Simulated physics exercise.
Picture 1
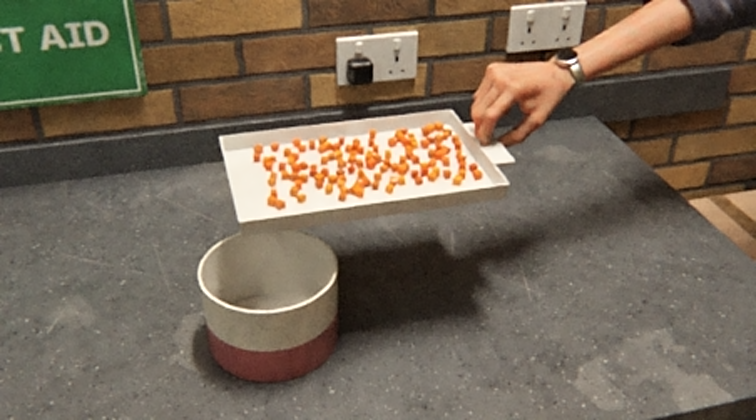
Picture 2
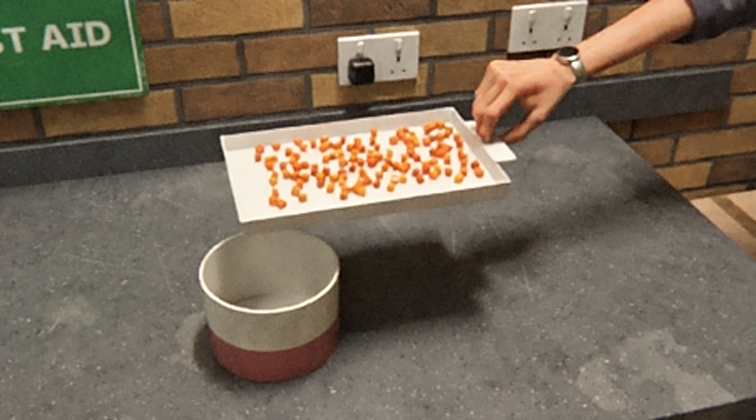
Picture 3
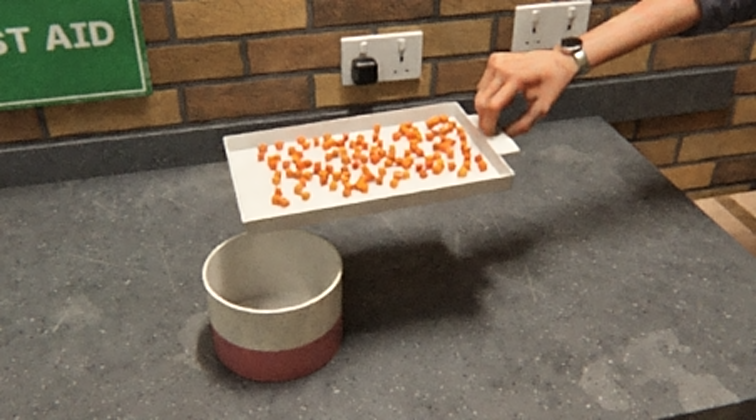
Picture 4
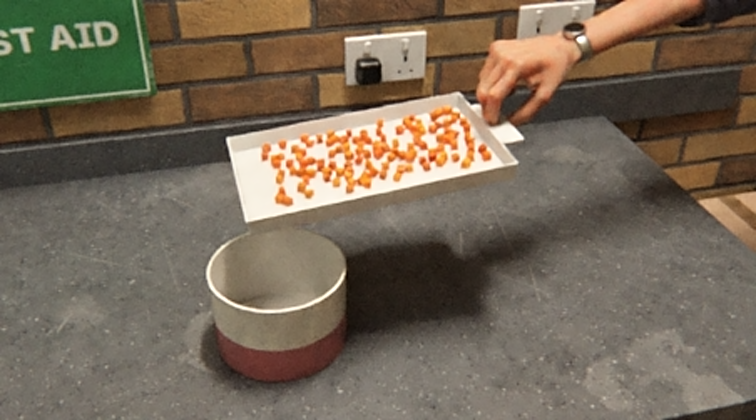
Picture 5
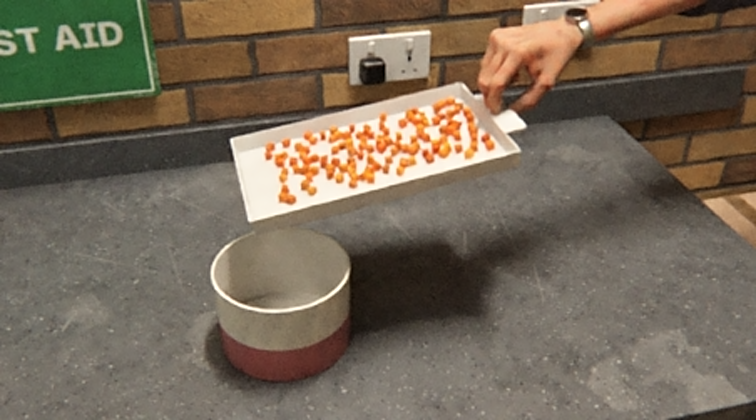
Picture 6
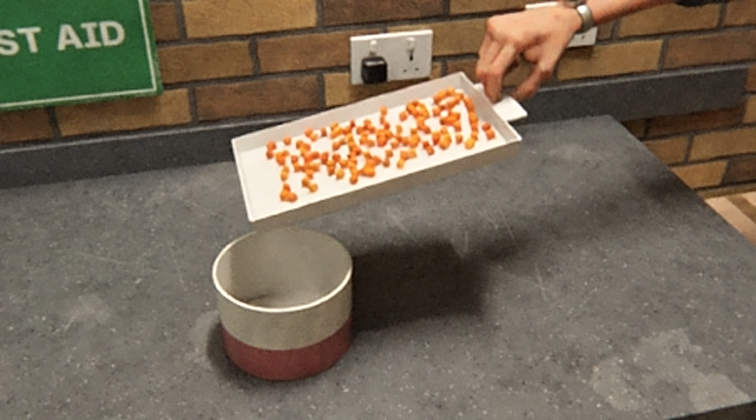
A dark grey speckled worktop runs along a brick wall with sockets and a green first aid sign, seen from slightly above. A hand wearing a watch grips the right end of a white rimmed tray scattered with small orange pieces, above and behind a cream and dark red pot. The hand slowly raises that end, tilting the tray down leftward, while the view drifts slightly left.
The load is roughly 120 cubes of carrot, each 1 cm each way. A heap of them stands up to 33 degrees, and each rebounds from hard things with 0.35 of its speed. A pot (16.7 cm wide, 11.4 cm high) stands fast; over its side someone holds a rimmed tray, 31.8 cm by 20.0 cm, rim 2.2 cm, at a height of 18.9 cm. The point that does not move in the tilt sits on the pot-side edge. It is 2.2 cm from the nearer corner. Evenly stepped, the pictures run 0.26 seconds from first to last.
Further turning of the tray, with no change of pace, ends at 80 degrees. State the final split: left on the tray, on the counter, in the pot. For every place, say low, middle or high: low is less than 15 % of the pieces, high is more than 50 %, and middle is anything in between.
Here is the split: Left on the tray: High; counter: Middle; pot: Low.
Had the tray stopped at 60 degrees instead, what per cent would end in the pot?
About 0 in a hundred would end up in the pot.
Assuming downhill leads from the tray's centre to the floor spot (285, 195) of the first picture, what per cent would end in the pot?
Near 5 percent, give or take.
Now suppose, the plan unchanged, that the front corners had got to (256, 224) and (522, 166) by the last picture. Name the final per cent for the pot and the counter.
Pot 0 % / counter 30 %.
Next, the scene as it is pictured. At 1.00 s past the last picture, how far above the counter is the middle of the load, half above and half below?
Some 18 cm above the counter.
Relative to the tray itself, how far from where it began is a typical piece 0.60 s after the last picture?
It has moved some 7 cm from its start.
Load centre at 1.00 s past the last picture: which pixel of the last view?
I reckon close to (243, 172).
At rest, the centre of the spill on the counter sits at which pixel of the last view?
You'll find it at about pixel (144, 277).
Then, 0.60 s after the last picture, tilt 44 degrees; the tray holds 100 %, the pot 0 %.
Then, 1.00 s after the last picture, tilt 65 degrees; the tray holds 65 %, the pot 0 %.
Then, 1.48 s after the last picture, tilt 80 degrees; the tray holds 60 %, the pot 0 %.
In the end, tray 60 %, counter 40 %, pot 0 %.
